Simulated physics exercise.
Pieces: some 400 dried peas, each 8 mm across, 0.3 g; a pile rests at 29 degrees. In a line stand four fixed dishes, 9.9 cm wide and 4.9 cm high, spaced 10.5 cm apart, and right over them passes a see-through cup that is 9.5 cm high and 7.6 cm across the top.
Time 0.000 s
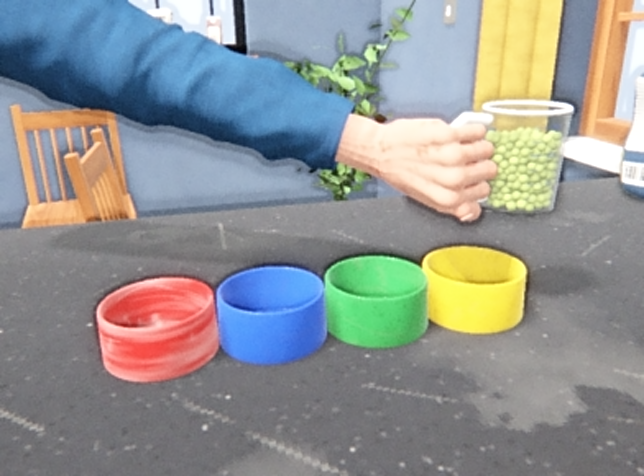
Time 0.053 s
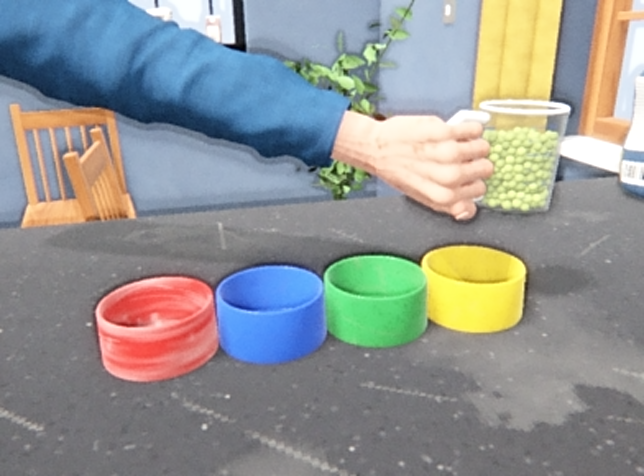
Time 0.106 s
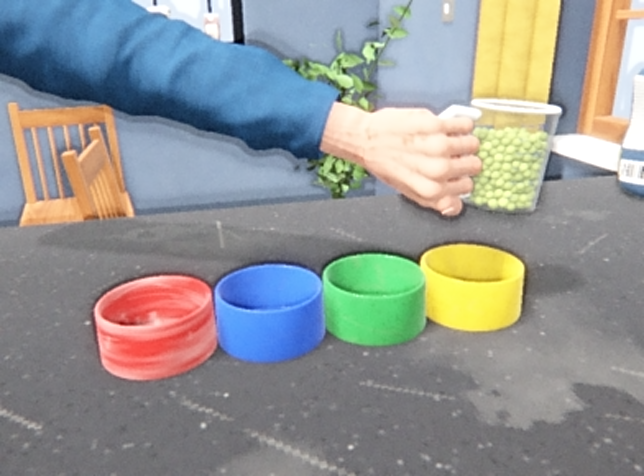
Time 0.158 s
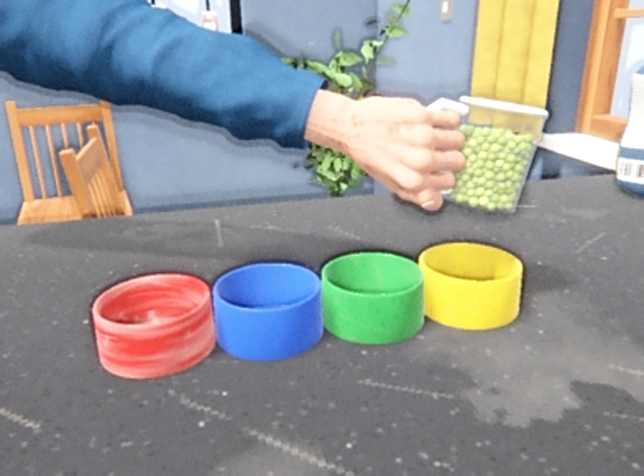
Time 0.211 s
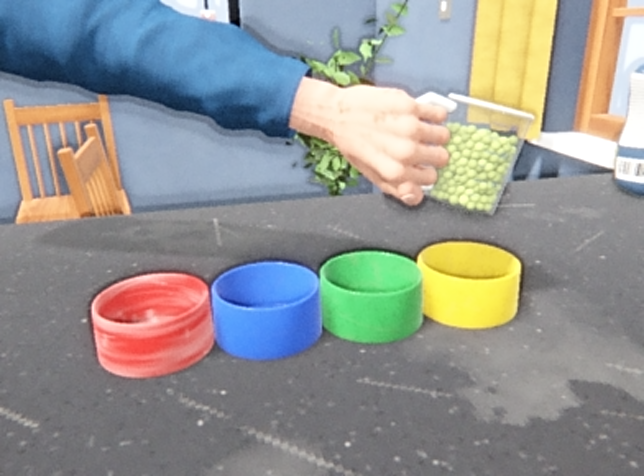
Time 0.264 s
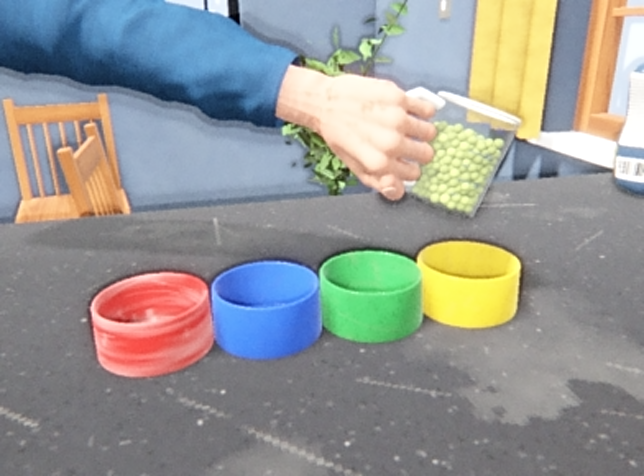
An arm in a blue sleeve reaches in from the left over a speckled dark countertop, seen from slightly above, with wooden chairs, a plant and a yellow panel behind. Red, blue, green and yellow dishes sit in a row from left to right, beneath a clear cup of green peas held by the hand. The hand moves the cup a short way left while tilting it clockwise, and the view shifts very slightly.
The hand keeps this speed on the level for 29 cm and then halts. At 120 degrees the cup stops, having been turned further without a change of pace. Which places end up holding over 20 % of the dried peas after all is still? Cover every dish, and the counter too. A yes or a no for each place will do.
One by one: Red dish: It will hold at most a fifth; blue dish: It will hold more than a fifth; green dish: It will hold at most a fifth; yellow dish: It will hold at most a fifth; counter: It will hold at most a fifth.
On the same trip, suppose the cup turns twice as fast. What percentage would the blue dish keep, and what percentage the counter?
Result - blue dish: 10; counter: 0.
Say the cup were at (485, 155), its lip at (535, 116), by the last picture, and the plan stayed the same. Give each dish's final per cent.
Red 0, blue 30, green 60, yellow 0.
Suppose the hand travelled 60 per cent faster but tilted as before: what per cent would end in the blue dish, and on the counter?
Blue: 90; counter: 10.
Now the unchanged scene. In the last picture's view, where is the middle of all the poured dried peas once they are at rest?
(279, 306).
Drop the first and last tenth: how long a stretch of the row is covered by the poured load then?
About 6 cm.
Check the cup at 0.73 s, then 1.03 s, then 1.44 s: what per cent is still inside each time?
Close to 100, 95 and 20 per cent respectively.
After 0.73 s, tilt 69 degrees; cup holds 100 %.
Then, at 1.03 s, tilt 99 degrees; cup holds 95 %, blue 5 %.
After 1.44 s, tilt 120 degrees; cup holds 20 %, blue 75 %.
By 2.2 s all is still; red 0 %, blue 90 %, green 5 %, yellow 0 %, counter 5 %.
